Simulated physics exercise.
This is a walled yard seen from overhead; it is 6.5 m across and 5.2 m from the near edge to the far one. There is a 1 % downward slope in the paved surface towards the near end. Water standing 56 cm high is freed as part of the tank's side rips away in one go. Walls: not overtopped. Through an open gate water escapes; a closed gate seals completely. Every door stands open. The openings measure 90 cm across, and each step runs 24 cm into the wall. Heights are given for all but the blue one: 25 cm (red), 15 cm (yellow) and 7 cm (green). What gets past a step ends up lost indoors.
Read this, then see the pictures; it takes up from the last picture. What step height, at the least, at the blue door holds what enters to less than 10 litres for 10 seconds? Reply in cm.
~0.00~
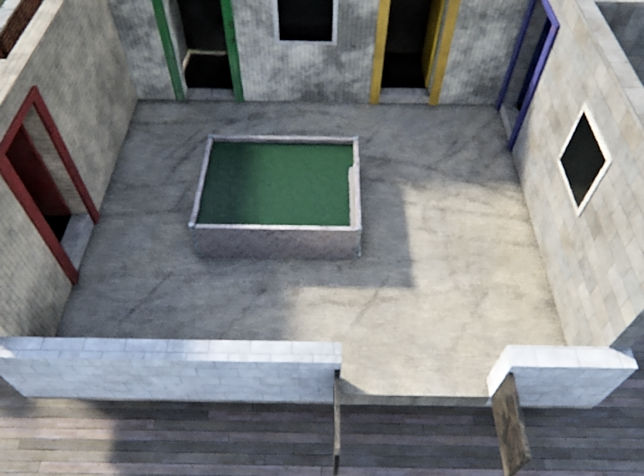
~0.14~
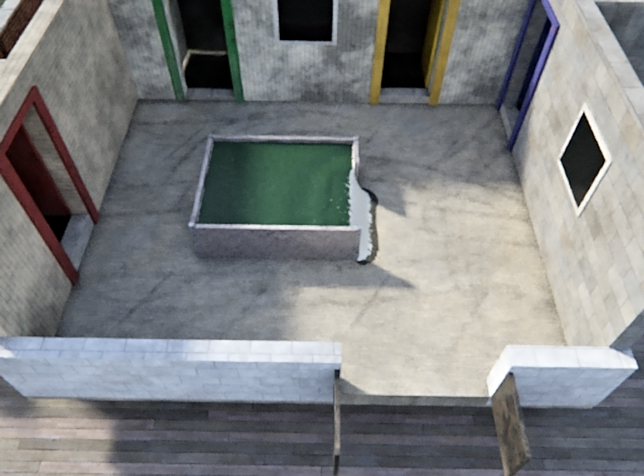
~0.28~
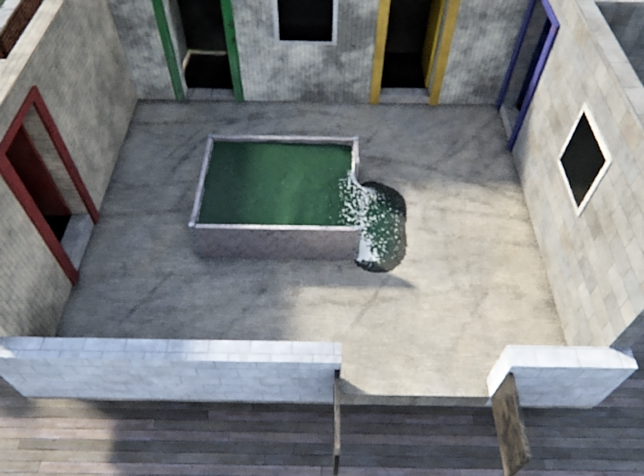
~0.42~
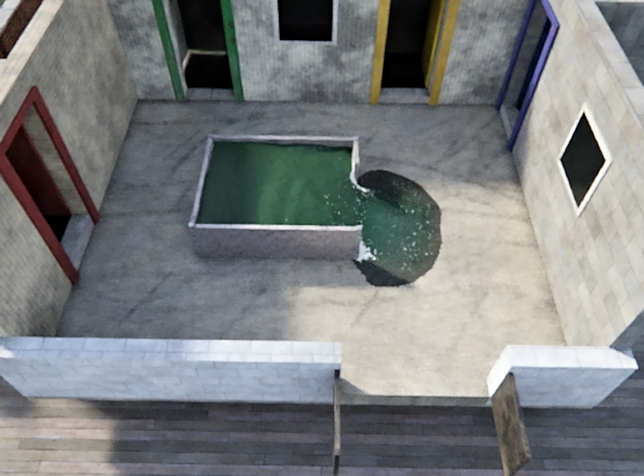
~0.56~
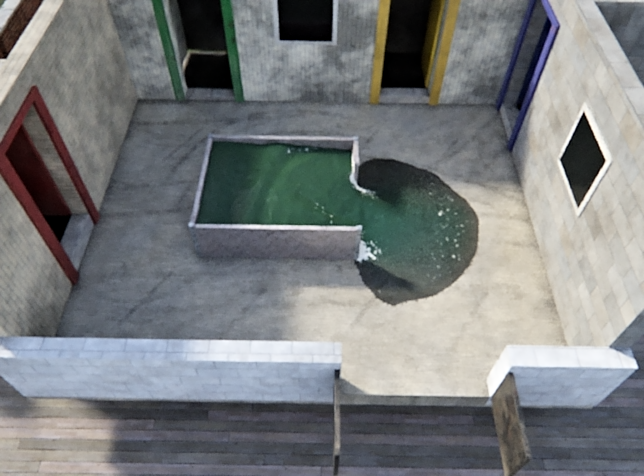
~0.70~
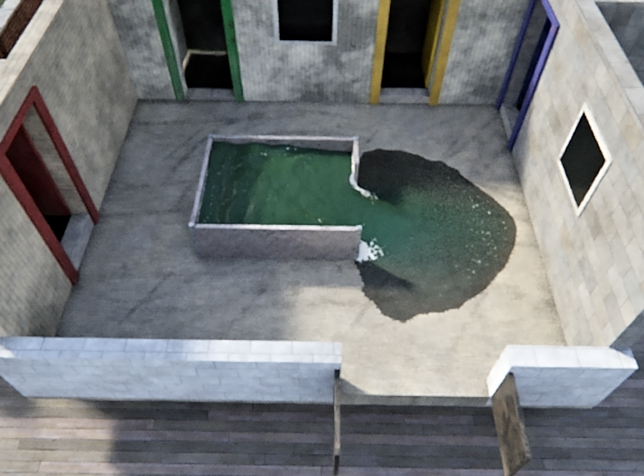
A height of roughly 12.5 cm.
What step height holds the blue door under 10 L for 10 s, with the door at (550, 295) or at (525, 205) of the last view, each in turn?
21 and 23 cm.
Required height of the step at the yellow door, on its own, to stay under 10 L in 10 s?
At yellow, roughly 5.5 cm.
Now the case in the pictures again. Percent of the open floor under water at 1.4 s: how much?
Approximately 25 % of the floor.
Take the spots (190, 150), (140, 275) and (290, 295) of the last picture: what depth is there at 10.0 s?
I'd read roughly 3, 5 and 2 cm there.
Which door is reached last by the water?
That would be the red door.
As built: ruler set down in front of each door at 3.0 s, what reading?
In cm: Blue 11, red 0, yellow 4, green 0.
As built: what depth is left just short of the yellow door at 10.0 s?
4.0 cm.
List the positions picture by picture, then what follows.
The first picture shows still water, 56 cm deep, in the tank at (280, 183); the blue door at (522, 78) is dry.
In the second picture, the gap is at (354, 213), the front 0.3 m out at (371, 216); the back of the tank holds 56 cm.
In the third picture, the front is at (401, 242), 0.7 m from the gap at (354, 215); 0.9 m2 of floor is wet, 56 cm left at the back.
In the fourth picture, the front is at (435, 220), 1.2 m from the gap at (354, 216); 1.9 m2 of floor is wet, 56 cm left at the back.
In the fifth picture, the front is at (473, 227), 1.8 m from the gap at (354, 216); 3.1 m2 of floor is wet, 56 cm left at the back.
In the sixth picture, water pours out at (354, 216) and has run 2.3 m, to (510, 231); about 4 cm deep outside, 53 cm at the back; 1.6 m in a straight line remain to the blue door at (522, 78).
After 1.4 s water covers 25 % of the floor, deepest (31 cm) near (364, 235); it has not reached the blue door.
After 3.0 s water covers 35 % of the floor, deepest (30 cm) near (577, 379); 11 cm at the blue door, 0 litres in over its 18 cm step.
After 10.0 s water covers 95 % of the floor, deepest (10 cm) near (577, 379); 5 cm at the blue door, 2 litres in over its 18 cm step.
At the blue door as built, the water arrived by 1.8 s and peaked near 14 cm at 4.0 s.
Run again over the same 10 s with other heights there, 15 litres in over 11 cm, 5 litres over 15 cm. The limit of 10 litres is kept from about 12.5 cm up.
